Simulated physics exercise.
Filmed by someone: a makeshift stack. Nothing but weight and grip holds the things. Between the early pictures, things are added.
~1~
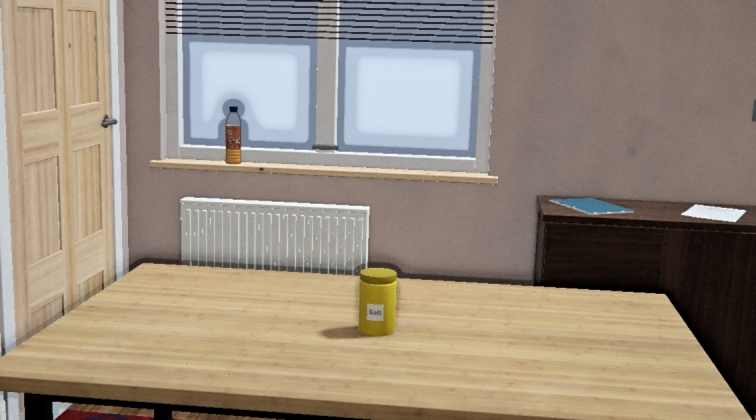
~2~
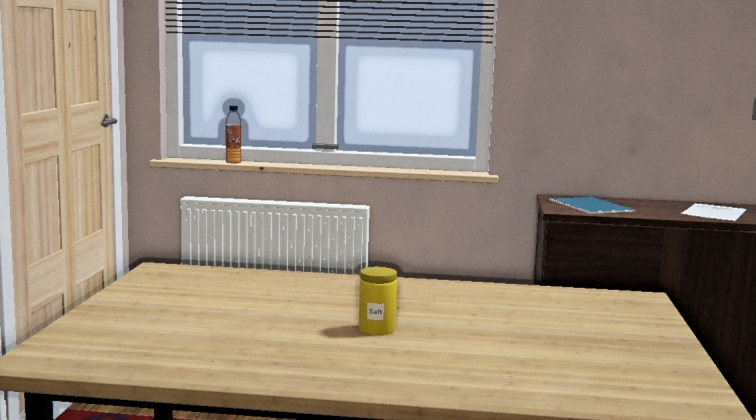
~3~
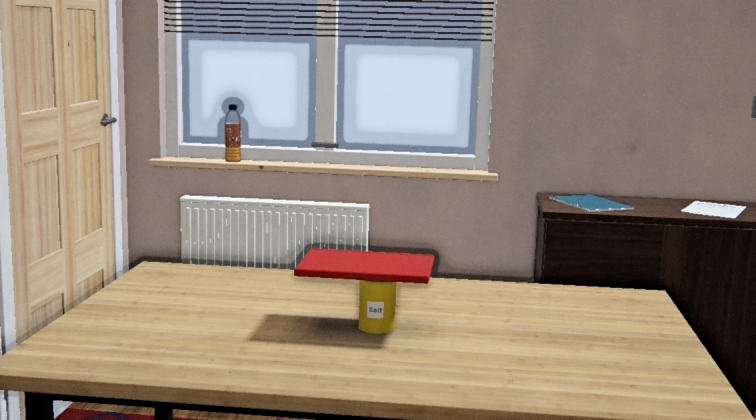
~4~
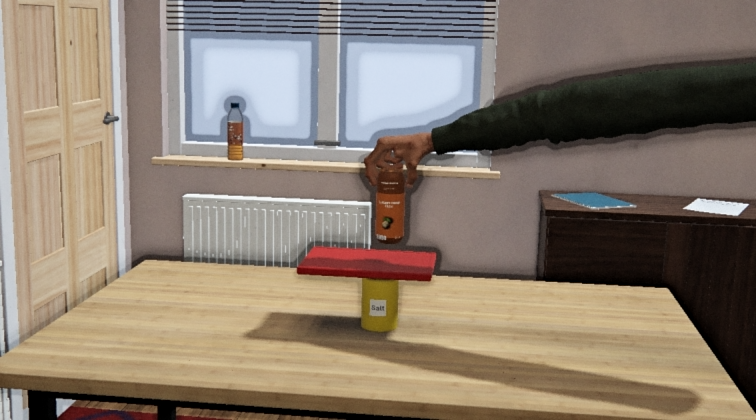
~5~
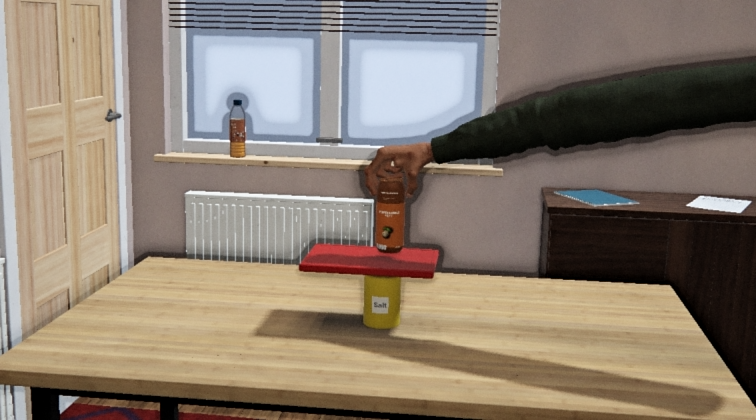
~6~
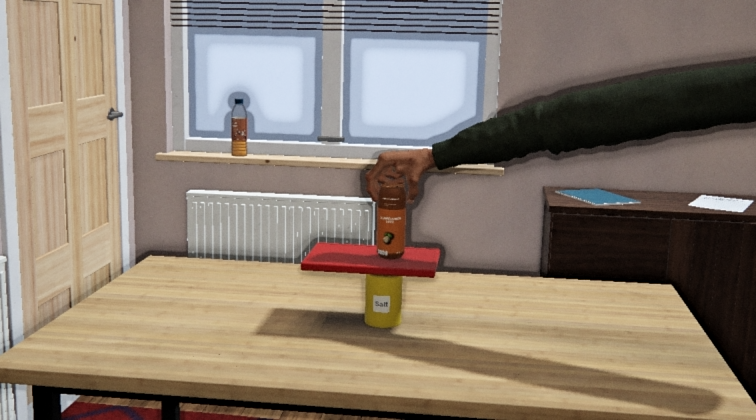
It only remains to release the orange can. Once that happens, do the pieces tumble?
No.
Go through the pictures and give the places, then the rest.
In the first picture, the last thing is not in view yet; yellow jar (377, 302).
In the second picture, the last thing is not in view yet; yellow jar (378, 301).
In the third picture, the last thing is not in view yet; yellow jar (378, 299).
The fourth picture shows still above its spot; orange can (390, 206); yellow jar (380, 297).
The fifth picture shows still above its spot; orange can (390, 215); yellow jar (382, 294).
The sixth picture shows in place under the hand; orange can (392, 221); yellow jar (384, 293).
Then, 0.80 s on from there, no change.
Then, 1.70 s on from there, orange can resting near (392, 222).
In the end, all 3 unmoved. At the end, from the last picture's camera, orange can near (392, 222). The stack keeps its balance.
